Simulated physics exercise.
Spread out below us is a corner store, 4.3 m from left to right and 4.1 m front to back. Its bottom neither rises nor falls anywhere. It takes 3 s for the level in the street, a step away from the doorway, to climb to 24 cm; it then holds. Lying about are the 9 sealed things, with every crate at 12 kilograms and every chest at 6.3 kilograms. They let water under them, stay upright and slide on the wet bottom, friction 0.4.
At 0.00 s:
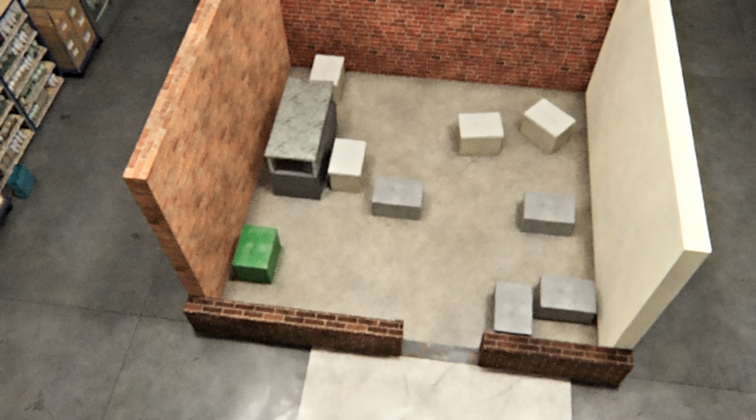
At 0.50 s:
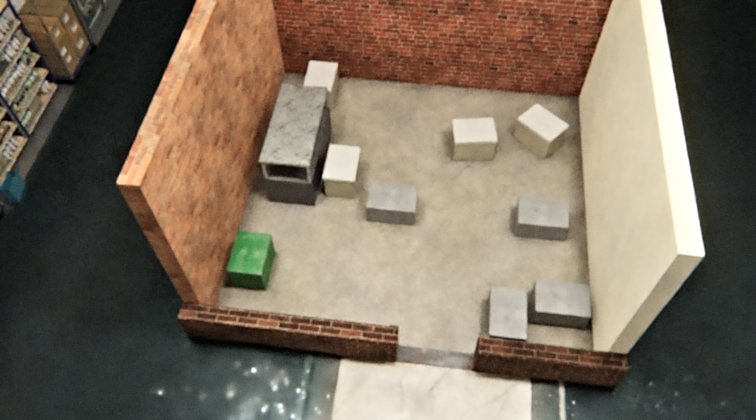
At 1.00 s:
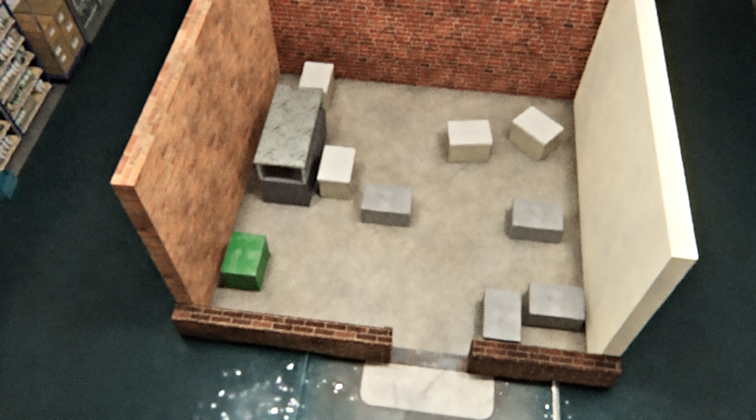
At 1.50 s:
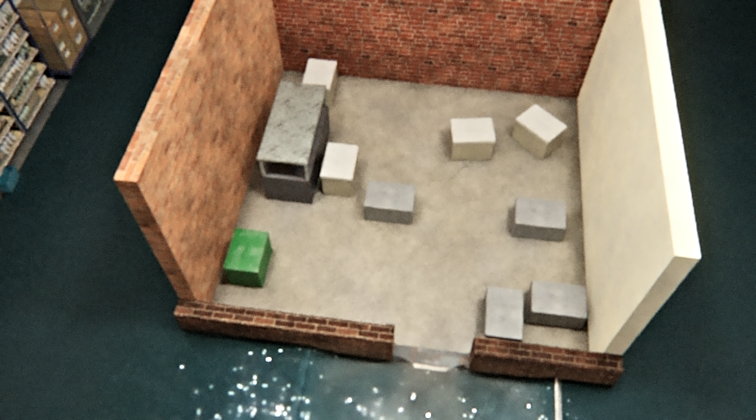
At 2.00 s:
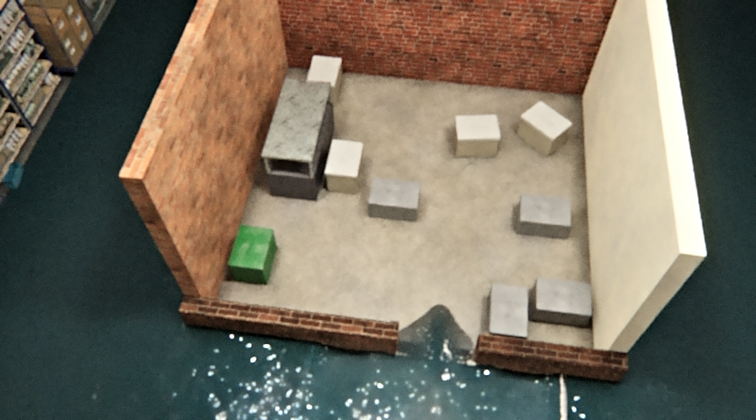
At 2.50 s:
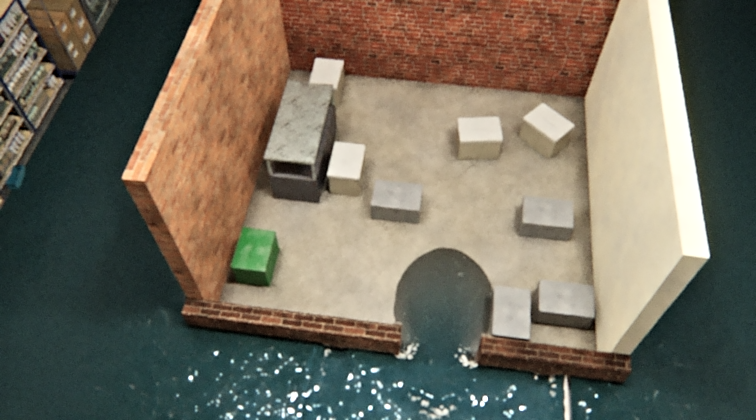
Dark water spreads over the grey floor outside a small roofless room seen from high above, covering the pale slab before the doorway, then pushing through the gap in the low brick wall as a rounded sheet. Inside, a green chest sits at left near a grey counter, with white and grey blocks scattered between brick and cream walls. None of them shifts, while the view drifts slightly.
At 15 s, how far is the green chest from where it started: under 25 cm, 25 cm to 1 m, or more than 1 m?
I expect it ends up well away.
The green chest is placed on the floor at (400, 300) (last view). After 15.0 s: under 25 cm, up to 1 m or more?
Outcome - it covers a small distance.
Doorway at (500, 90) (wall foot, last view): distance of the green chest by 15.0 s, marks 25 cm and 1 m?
Outcome: The green chest moves only slightly.
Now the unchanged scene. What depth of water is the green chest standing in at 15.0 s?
Depth approx. 7 cm.
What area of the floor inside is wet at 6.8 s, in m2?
I'd estimate close to 15 m2.
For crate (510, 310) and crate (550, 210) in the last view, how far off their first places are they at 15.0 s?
In that order: 250 cm, 140 cm.
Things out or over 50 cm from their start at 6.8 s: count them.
Answer: 3.
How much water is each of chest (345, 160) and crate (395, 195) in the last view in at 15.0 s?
14 and 14 cm.
After 3.5 s the green chest is near (254, 249), 0.0 m from its start, aground; 0 afloat.
After 6.8 s the green chest is near (254, 249), 0.0 m from its start, aground; 4 afloat.
After 11.0 s the green chest is near (262, 270), 0.3 m from its start, afloat; 9 afloat.
After 15.0 s the green chest is near (393, 242), 1.6 m from its start, afloat; 9 afloat.
